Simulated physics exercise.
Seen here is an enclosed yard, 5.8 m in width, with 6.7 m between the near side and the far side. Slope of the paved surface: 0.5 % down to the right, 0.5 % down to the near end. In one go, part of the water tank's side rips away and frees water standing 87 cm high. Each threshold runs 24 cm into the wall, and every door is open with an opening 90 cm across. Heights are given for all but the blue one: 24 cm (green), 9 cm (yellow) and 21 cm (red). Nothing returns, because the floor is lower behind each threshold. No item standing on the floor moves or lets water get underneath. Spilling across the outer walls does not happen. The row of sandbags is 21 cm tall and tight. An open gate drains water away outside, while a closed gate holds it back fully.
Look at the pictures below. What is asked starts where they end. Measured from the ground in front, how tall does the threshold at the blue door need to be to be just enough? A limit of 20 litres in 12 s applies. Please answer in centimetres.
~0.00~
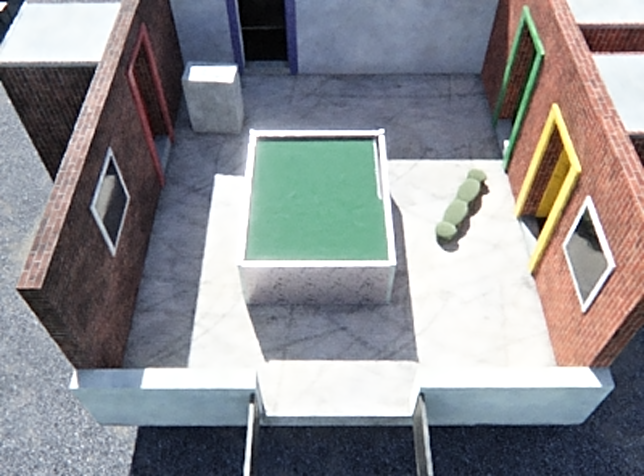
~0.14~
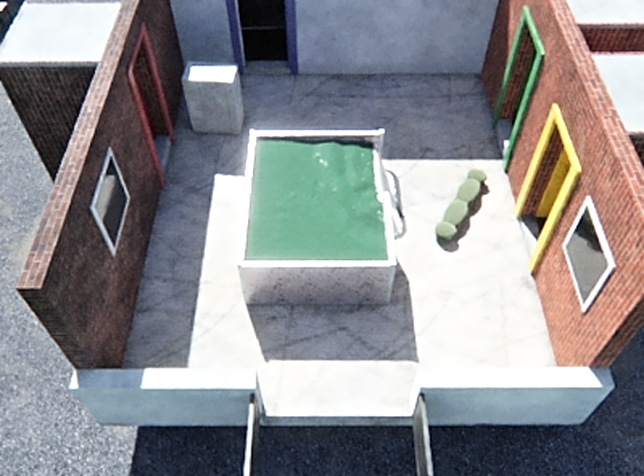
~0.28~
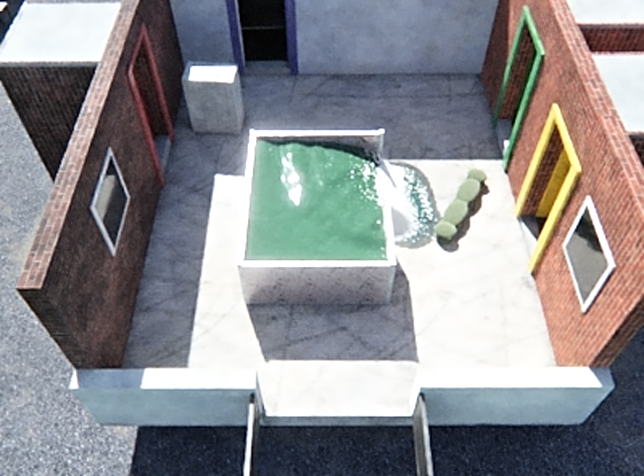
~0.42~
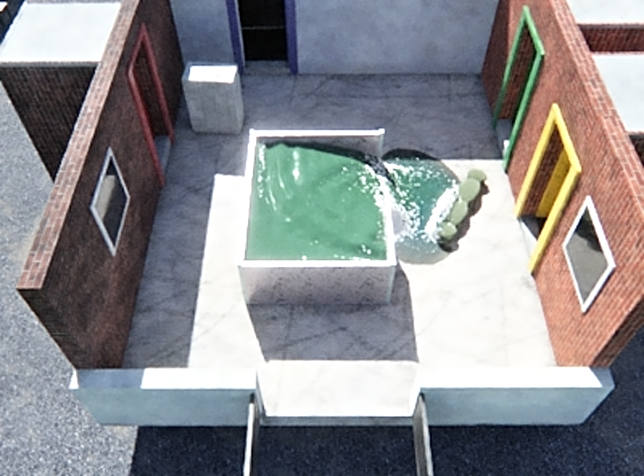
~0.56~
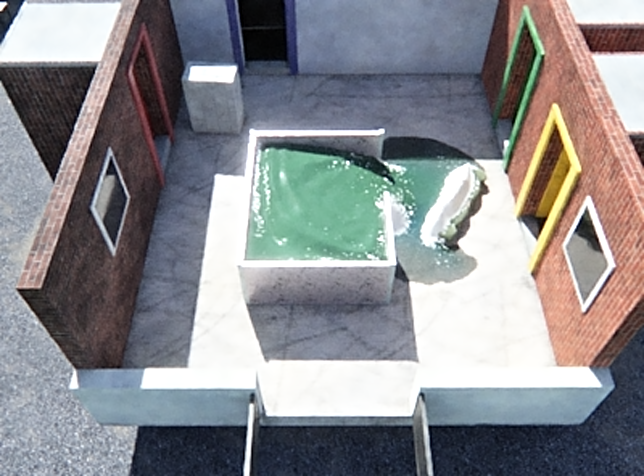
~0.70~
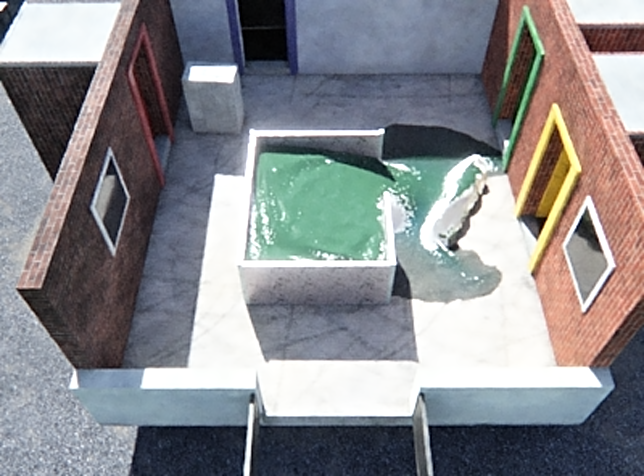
It needs to be about 12 cm tall.
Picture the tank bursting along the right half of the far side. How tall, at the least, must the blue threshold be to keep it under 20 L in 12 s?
If so: Around 18 cm.
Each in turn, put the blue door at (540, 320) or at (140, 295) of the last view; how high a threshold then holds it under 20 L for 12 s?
Minimums: Roughly 10.5 cm and 9.5 cm.
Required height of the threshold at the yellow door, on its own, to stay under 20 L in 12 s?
For yellow, a step near 21 cm.
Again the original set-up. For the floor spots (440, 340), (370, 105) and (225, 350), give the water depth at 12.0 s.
Some 11, 6 and 12 cm.
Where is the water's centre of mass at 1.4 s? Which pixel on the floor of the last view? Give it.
Near (367, 215).
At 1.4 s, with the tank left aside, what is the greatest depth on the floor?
About 55 cm at most.
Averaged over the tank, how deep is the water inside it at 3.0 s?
Around 36 centimetres.
After 1.4 s water covers 30 % of the floor, deepest (55 cm) near (447, 206); it has not reached the blue door.
After 3.0 s water covers 55 % of the floor, deepest (50 cm) near (472, 80); 4 cm at the blue door, 0 litres in over its 13 cm threshold.
After 12.0 s water covers 95 % of the floor, deepest (18 cm) near (559, 384); 10 cm at the blue door, 13 litres in over its 13 cm threshold.
At the blue door as built, the water arrived by 2.8 s and peaked near 15 cm at 8.8 s.
With a threshold of 9.5 cm, 41 litres would have come in within the 12 s; with 13 cm, 12 litres. So under 20 litres takes about 12 cm.
